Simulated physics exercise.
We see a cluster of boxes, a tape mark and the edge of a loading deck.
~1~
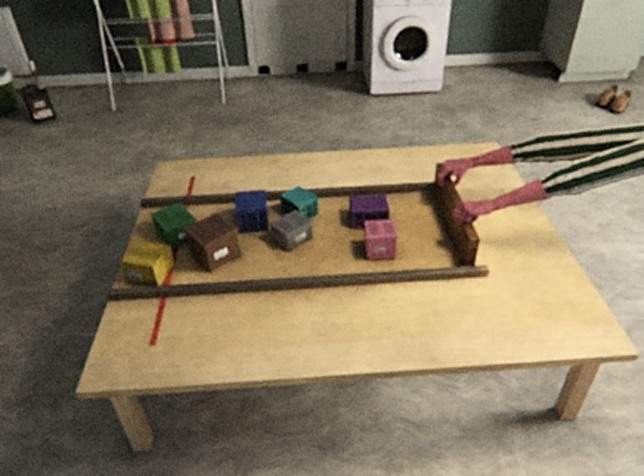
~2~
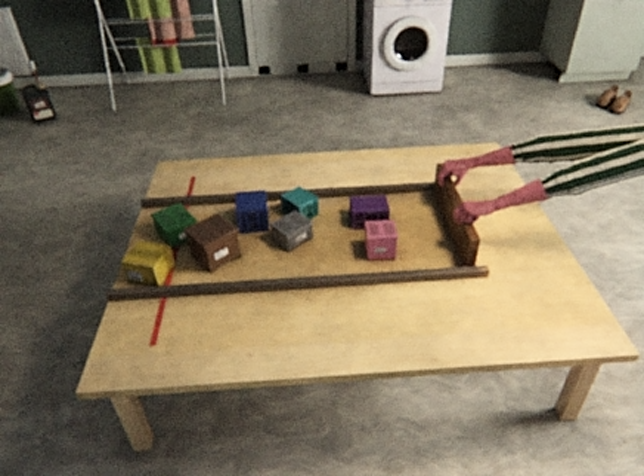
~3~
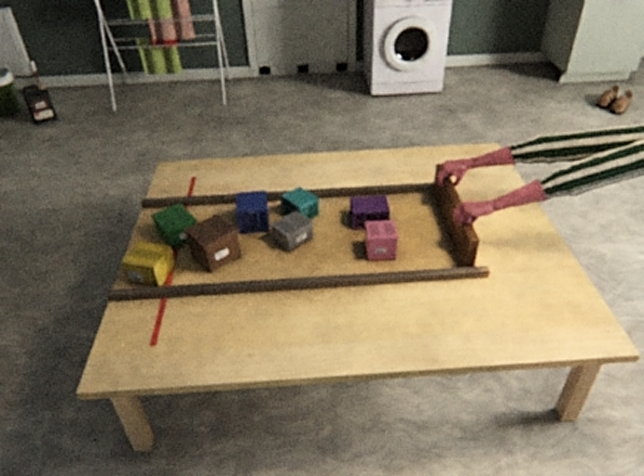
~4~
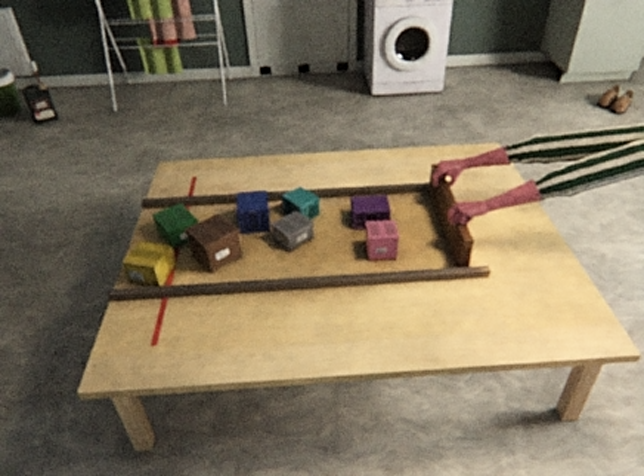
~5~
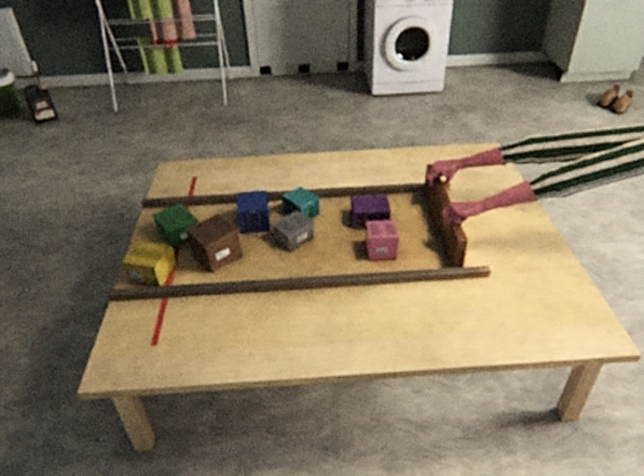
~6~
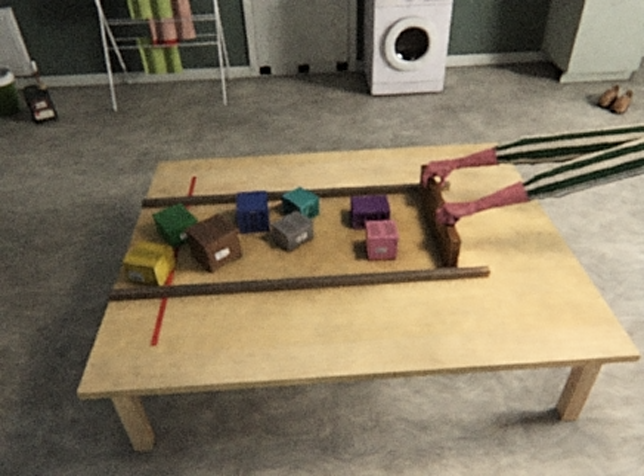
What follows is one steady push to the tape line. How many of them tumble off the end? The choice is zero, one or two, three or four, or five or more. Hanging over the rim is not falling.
Outcome: The number that fall off is three or four.
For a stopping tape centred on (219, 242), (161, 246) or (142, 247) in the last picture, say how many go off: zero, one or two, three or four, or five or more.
For each place: 1 or 2; more than four; five or more.
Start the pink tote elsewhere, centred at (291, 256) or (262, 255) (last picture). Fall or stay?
In turn it does not fall; holds on.
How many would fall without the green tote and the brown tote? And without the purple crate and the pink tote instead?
1 in the first case, 2 in the second.
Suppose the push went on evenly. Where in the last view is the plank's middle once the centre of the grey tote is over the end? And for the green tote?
About (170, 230), and (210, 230) for the other.
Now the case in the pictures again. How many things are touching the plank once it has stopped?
The number is 3.
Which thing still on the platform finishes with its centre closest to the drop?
Foremost is the grey tote.
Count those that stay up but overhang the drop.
The number is 1.
Soon after, none off yet; yellow parcel at rest near (150, 263); green tote at rest near (177, 226); brown tote at rest near (214, 243).
After that, none off yet; yellow parcel displaced a little near (143, 265); green tote at rest near (177, 226); brown tote displaced about its own width near (186, 250).
In the end, the number that fall off is three or four; gone, blue crate, brown tote, green tote and yellow parcel.
